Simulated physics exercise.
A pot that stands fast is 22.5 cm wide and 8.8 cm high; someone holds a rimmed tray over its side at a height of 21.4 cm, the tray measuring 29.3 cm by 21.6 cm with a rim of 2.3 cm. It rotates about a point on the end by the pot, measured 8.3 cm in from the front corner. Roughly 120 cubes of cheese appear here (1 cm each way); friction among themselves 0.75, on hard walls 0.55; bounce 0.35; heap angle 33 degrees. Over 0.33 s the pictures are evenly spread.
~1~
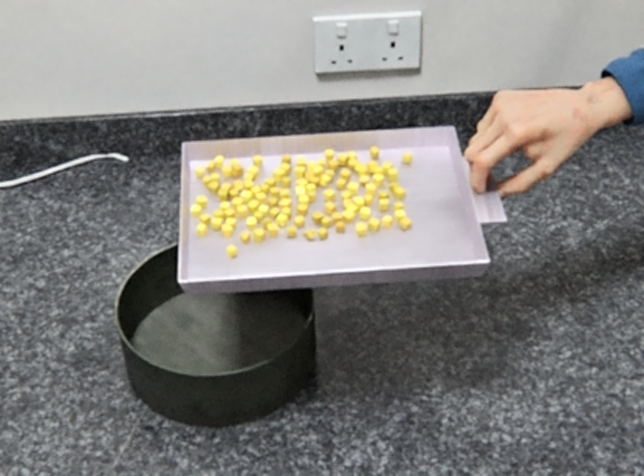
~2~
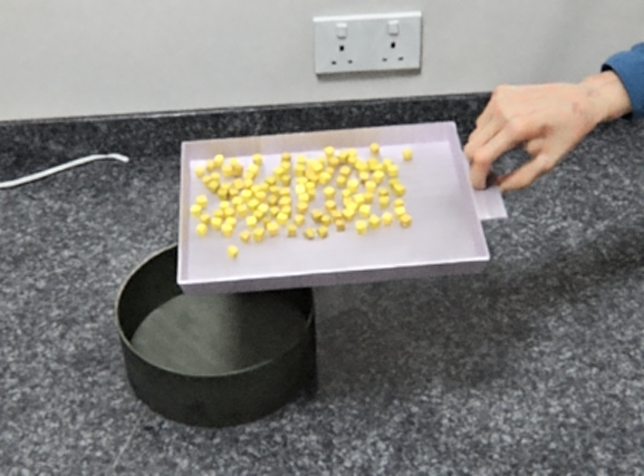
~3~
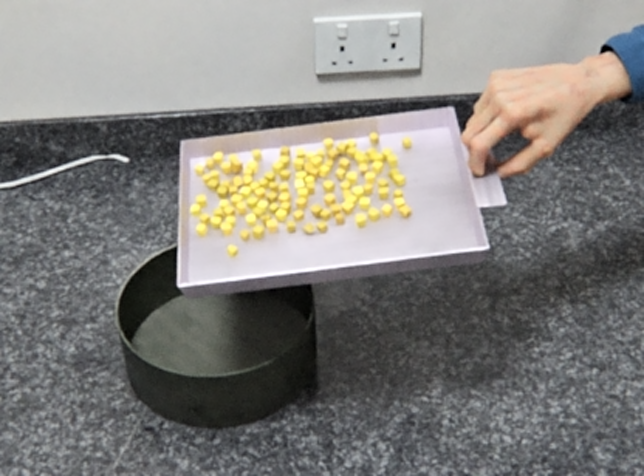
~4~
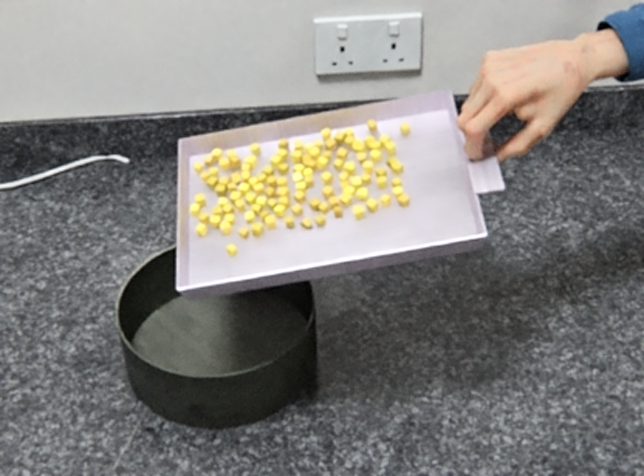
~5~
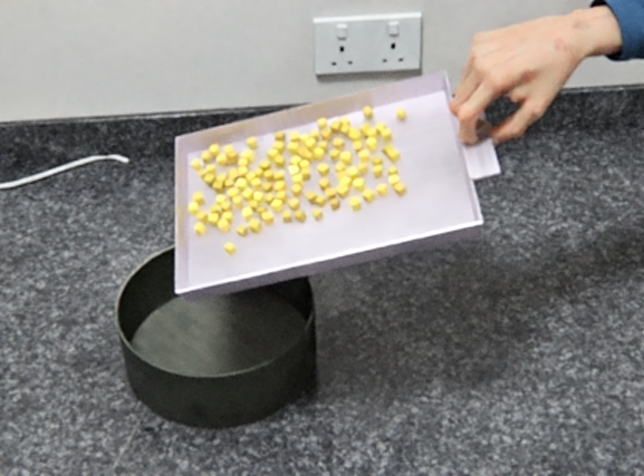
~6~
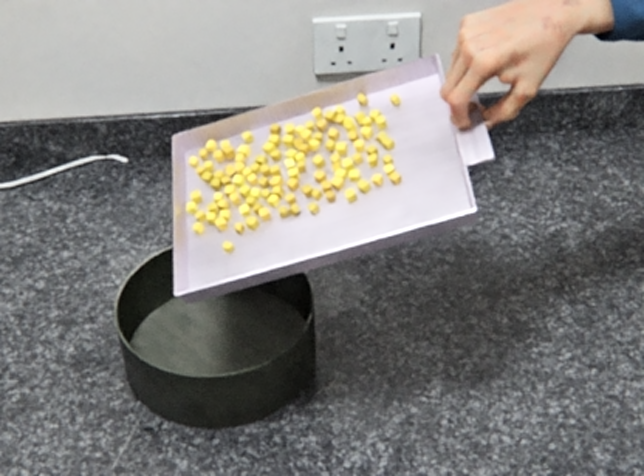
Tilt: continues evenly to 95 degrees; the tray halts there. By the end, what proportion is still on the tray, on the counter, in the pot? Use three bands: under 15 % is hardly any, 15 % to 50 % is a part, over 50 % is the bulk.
Shares - tray: Hardly any; counter: The bulk; pot: A part.
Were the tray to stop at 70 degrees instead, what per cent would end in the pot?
Estimated share: About 5 %.
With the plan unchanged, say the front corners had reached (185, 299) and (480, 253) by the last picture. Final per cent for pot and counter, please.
Pot 30; counter 70.
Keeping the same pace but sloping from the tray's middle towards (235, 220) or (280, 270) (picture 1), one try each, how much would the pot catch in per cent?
Near 70 and 35 percent, in that order.
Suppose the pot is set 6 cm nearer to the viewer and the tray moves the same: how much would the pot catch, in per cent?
It would come to roughly 80 percent.
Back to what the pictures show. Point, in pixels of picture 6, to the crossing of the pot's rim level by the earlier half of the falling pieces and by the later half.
(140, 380) first, (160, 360) later, roughly.
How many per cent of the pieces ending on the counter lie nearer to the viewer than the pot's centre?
Near 100 in a hundred.
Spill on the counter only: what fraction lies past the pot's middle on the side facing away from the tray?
Around 90 per cent, give or take.
Then, 0.50 s after the last picture, tilt 55 degrees; the tray holds 100 %, the pot 0 %.
Then, 0.84 s after the last picture, tilt 79 degrees; the tray holds 65 %, the pot 5 %.
Then, 1.27 s after the last picture, tilt 95 degrees; the tray holds 20 %, the pot 15 %.
In the end, tray 5 %, counter 65 %, pot 35 %.
